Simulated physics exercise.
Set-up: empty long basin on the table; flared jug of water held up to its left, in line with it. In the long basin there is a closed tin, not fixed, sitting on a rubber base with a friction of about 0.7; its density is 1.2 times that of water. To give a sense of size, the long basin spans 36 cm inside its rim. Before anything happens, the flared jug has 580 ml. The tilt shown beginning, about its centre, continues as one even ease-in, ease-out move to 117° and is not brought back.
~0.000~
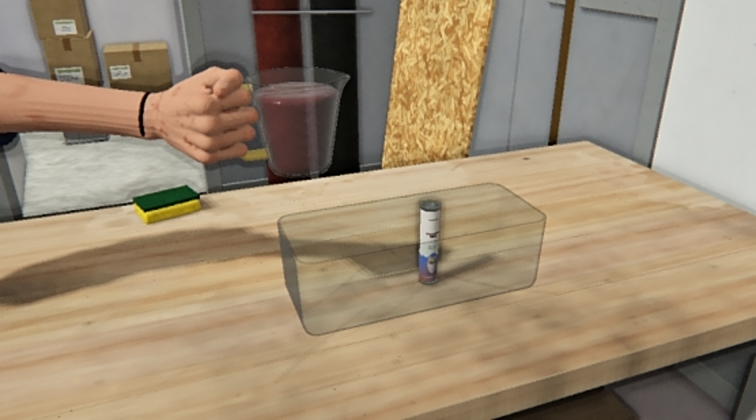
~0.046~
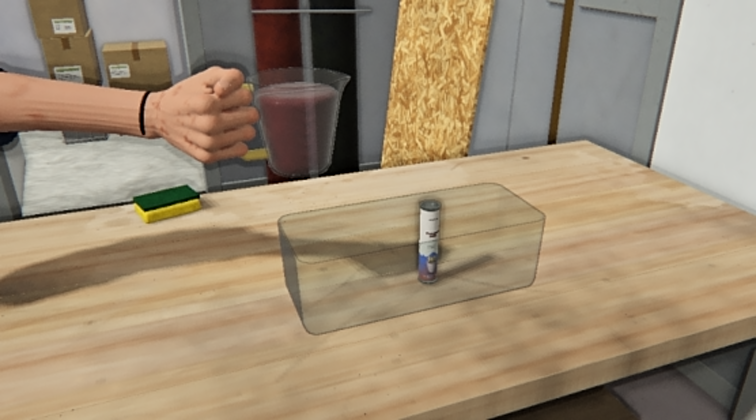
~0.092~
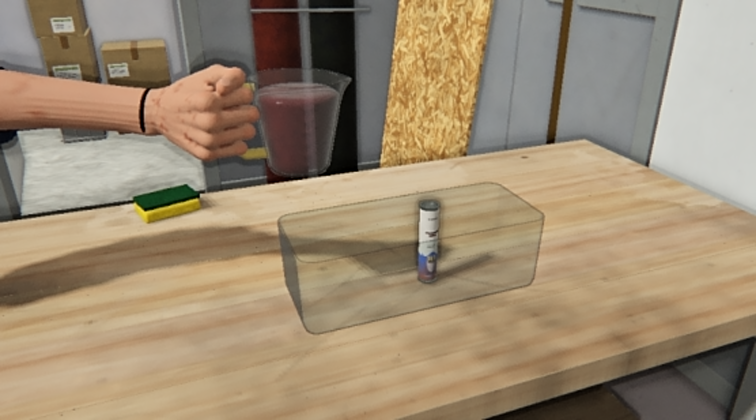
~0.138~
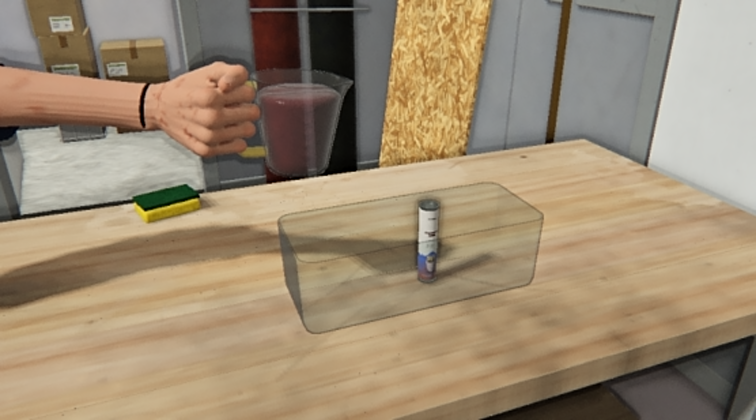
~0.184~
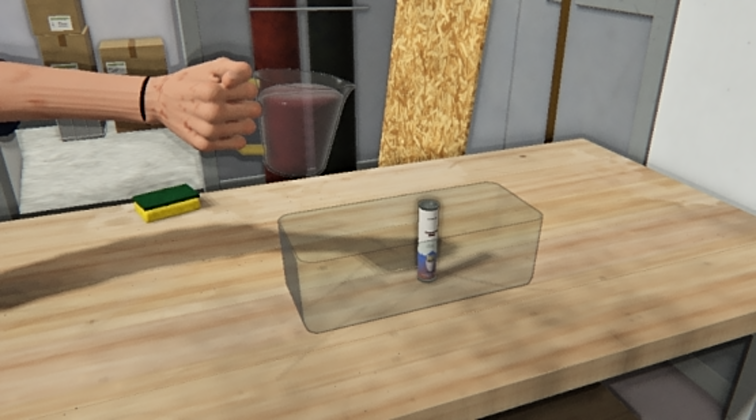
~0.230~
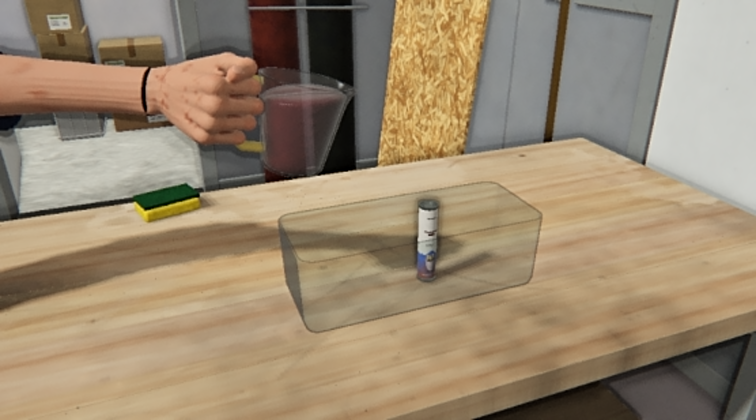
In a workshop or storage room with grey panelled walls, seen from a fixed, slightly raised view, a pale wooden table stands before stacked cardboard boxes and a chipboard sheet. A green-and-yellow sponge lies left of a clear long basin holding a closed white-labelled tin, while a fist hovers by a clear jug of reddish-looking liquid. The jug slowly tilts slightly rightward, the hand shifting barely.
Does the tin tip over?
No, it stays on its base.
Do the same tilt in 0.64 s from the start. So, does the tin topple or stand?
Result: Tin still standing.
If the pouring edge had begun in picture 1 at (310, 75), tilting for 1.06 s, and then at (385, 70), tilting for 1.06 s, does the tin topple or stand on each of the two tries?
First it stays on its base; then it tips over.
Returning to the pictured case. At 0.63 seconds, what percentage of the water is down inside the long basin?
10 %, more or less.
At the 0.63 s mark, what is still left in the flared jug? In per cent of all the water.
Portion remaining: Approx. 66 per cent.
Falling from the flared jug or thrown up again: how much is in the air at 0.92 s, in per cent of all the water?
Roughly 16 %.
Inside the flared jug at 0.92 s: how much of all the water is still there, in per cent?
About 7 per cent.
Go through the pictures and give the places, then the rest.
The first picture shows tilt 0°; pouring edge (349, 74); surface from (253, 94) to (336, 87); the long basin's rim runs from (287, 241) to (522, 200); the tin's top is at (430, 209).
The second picture shows tilt 1°; pouring edge (349, 75); surface from (253, 95) to (336, 87).
The third picture shows tilt 2°; pouring edge (350, 77); surface from (254, 94) to (337, 88).
The fourth picture shows tilt 5°; pouring edge (352, 80); surface from (256, 95) to (339, 90).
The fifth picture shows tilt 8°; pouring edge (354, 84); surface from (259, 95) to (341, 90).
The sixth picture shows tilt 13°; pouring edge (357, 89); surface from (262, 96) to (345, 91).
After 0.63 s the tilt is 75° and 66 per cent is still to pour; the tin stands where it began.
After 0.92 s the tilt is 112° and 7 per cent is still to pour; the tin stands where it began.
After 1.23 s the tilt is 117° and 0 per cent is still to pour; the tin stands where it began.
After 1.56 s the tilt is 117° and 0 per cent is still to pour; the tin stands where it began.
In the end the tin stands where it began.
